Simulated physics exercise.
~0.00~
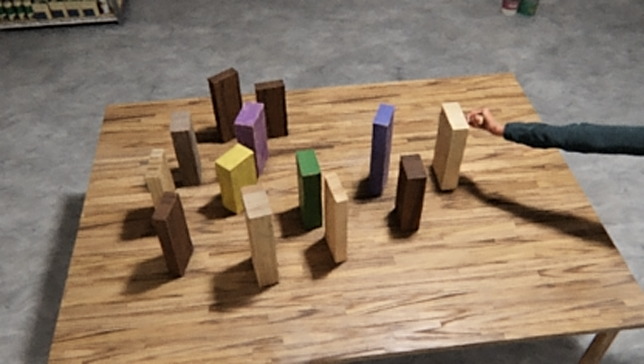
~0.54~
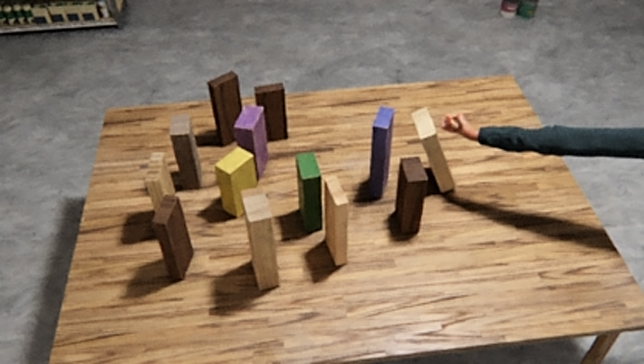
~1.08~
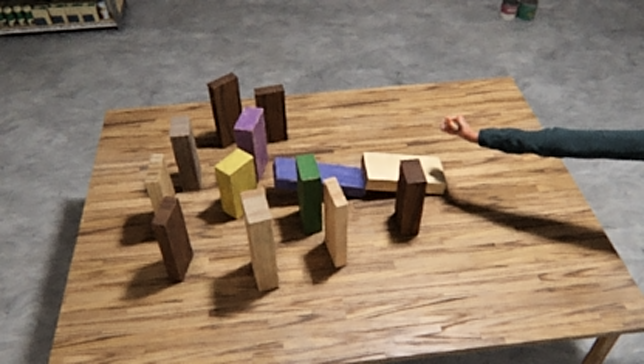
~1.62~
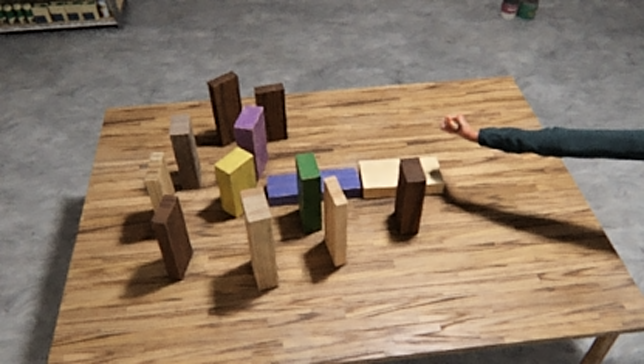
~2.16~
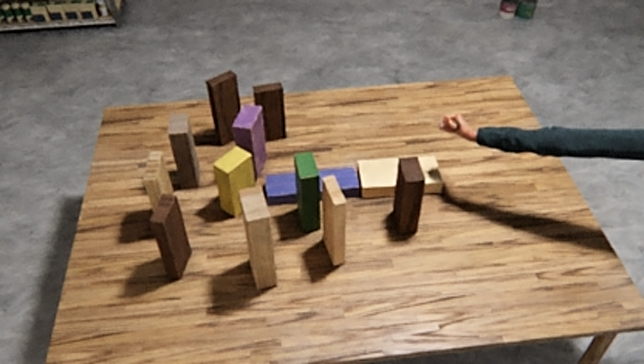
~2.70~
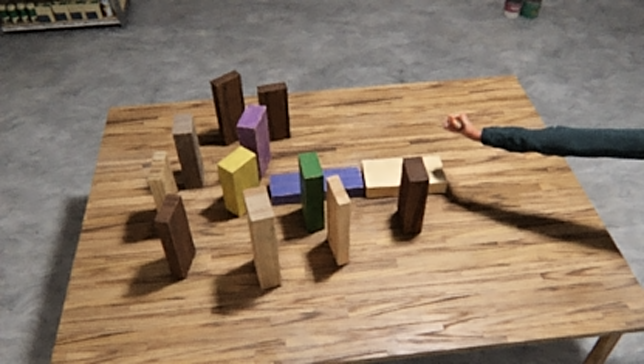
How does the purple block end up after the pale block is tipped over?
The purple block stays standing in its original place. Only the pale block and the blue block end up lying on the table.
